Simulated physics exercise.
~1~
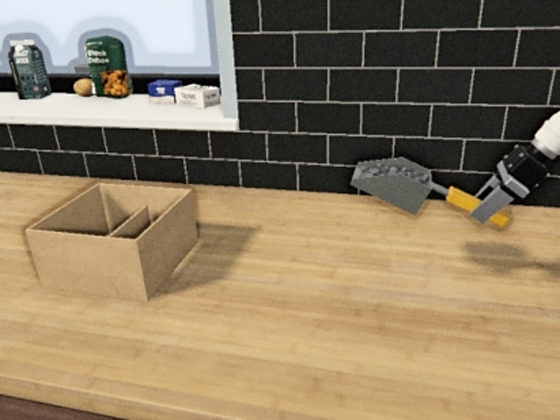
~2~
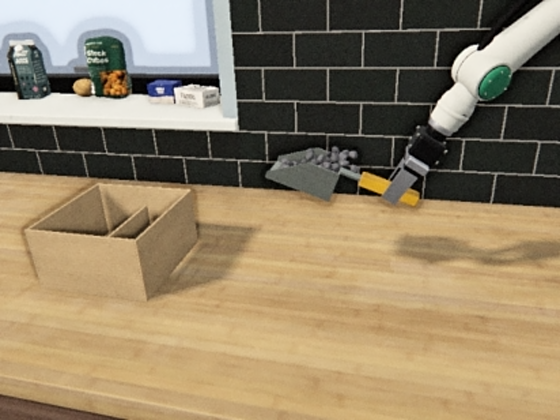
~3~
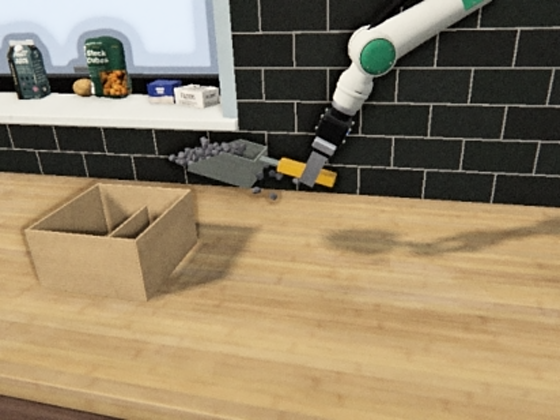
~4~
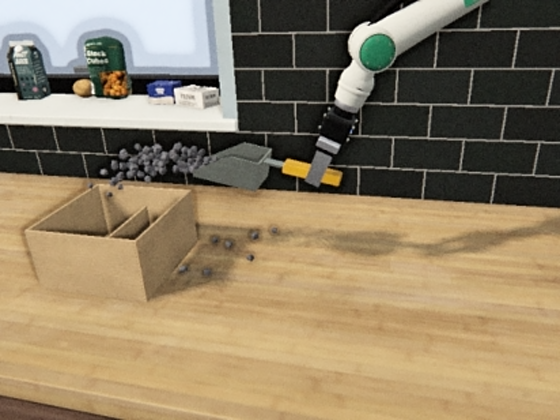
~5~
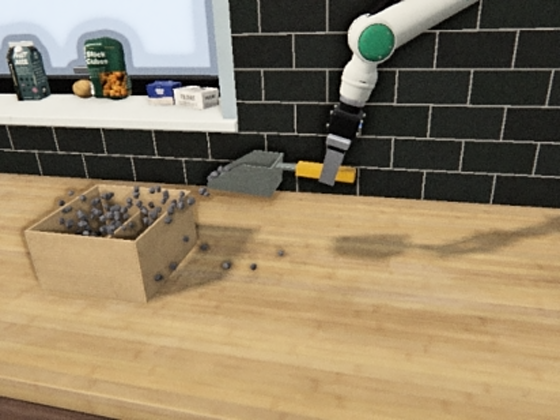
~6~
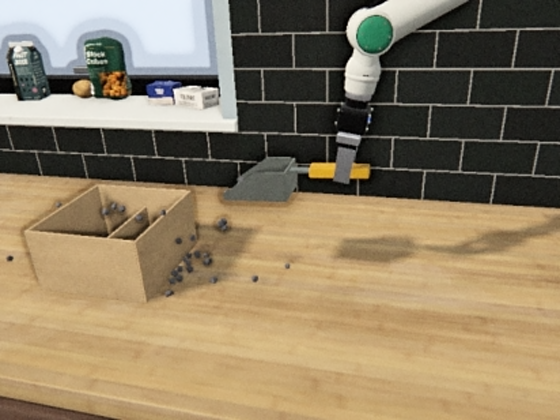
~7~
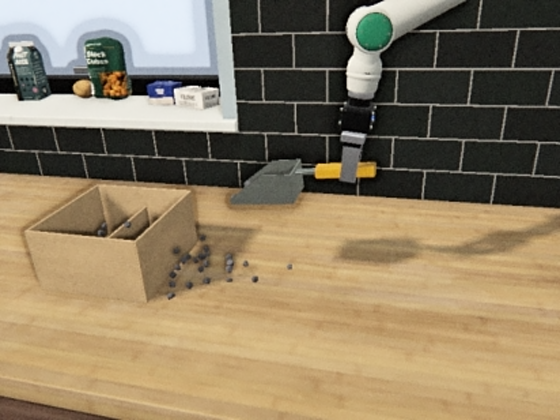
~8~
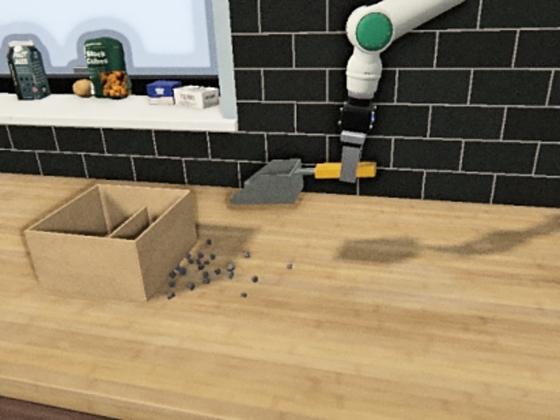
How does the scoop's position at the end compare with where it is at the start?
It ends up further left, much closer to the box than at the start, when it is held well off to the right.
